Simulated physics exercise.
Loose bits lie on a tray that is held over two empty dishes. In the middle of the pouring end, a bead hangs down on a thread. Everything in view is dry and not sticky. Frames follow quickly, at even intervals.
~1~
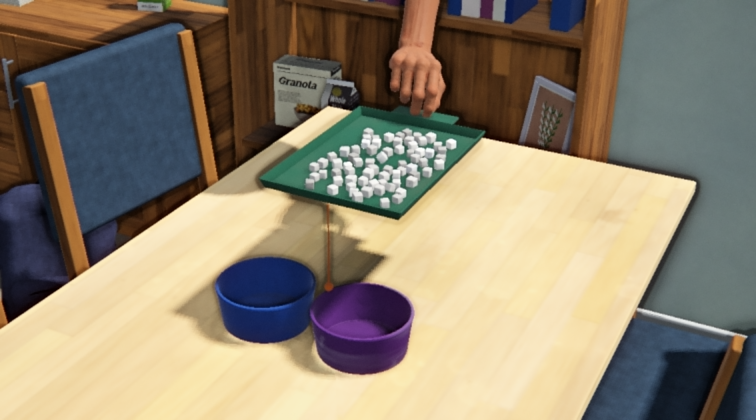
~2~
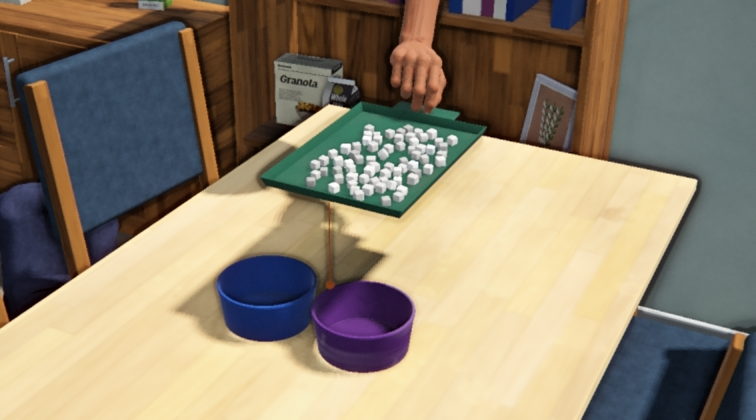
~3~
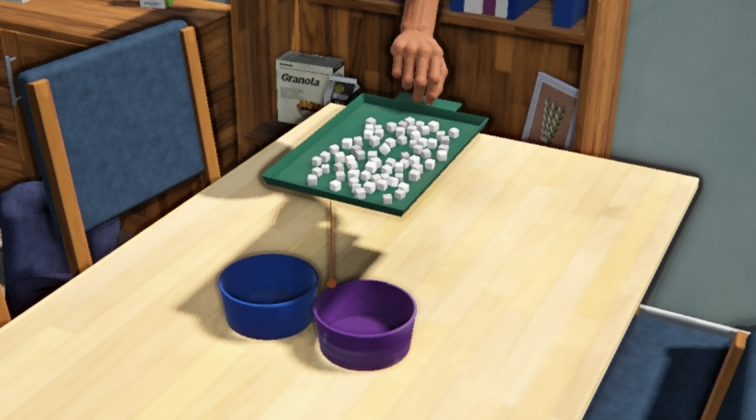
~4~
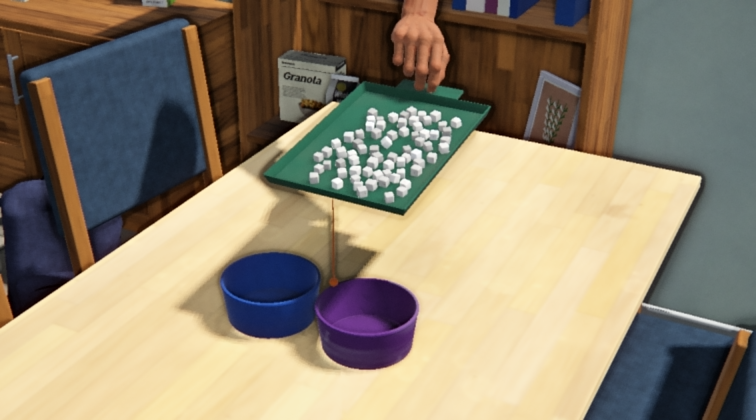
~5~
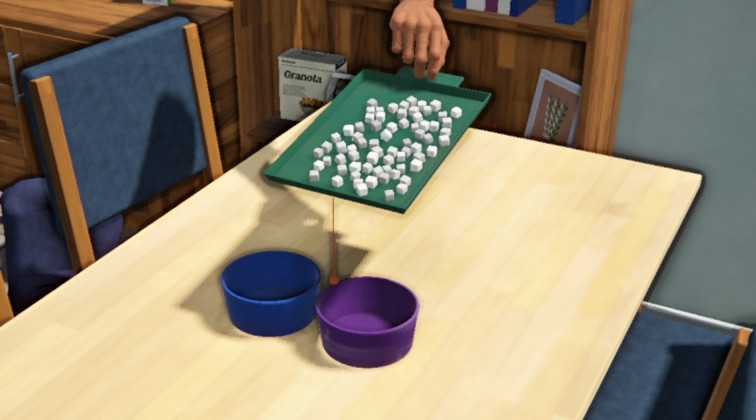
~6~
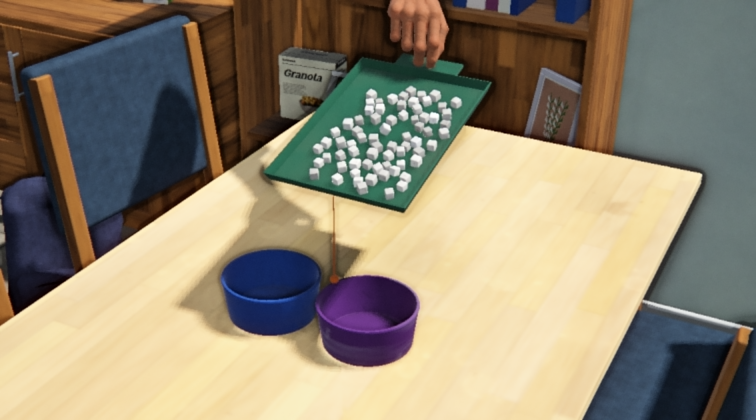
A pale wooden dining table, with blue-backed chairs at its sides and a wooden shelf unit behind, is seen from above at an angle. A hand at the far side holds a green tray of white sugar cubes, an orange bead hanging on a thread from its near edge, above a blue dish on the left and a purple one on the right. The hand gradually raises the tray's far end, tilting it slightly towards the dishes, while the view shifts very slightly.
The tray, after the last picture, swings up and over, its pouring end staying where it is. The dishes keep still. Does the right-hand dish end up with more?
Most of the load heads over to the right dish, I'd guess.
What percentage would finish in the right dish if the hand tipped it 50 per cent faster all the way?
Roughly 40%.
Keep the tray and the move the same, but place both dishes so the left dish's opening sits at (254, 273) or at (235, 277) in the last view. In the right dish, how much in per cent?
That makes 50 per cent, followed by 60 per cent.
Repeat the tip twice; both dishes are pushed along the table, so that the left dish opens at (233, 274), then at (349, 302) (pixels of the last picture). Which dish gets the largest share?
The dish to the right; the dish to the left.
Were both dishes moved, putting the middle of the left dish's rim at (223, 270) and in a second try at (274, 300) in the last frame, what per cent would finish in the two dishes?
50 per cent, then 90 per cent.
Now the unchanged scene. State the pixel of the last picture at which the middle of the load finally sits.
It settles centred around (347, 348).
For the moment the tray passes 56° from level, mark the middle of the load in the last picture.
Its middle sits at about pixel (352, 173).
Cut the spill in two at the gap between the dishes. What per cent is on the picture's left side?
About 60 percent of the spill.
Just after the last frame, tray tipped steeply; every one on the tray.
A moment on, tray tipped right over; the larger part on the tray; about a tenth in the air.
Further on, tray tipped past a quarter turn; roughly a third in the right dish; about a tenth in the left dish; roughly half outside both.
When it is over, tray tipped past a quarter turn; roughly a third in the right dish; about a tenth in the left dish; roughly half outside both.
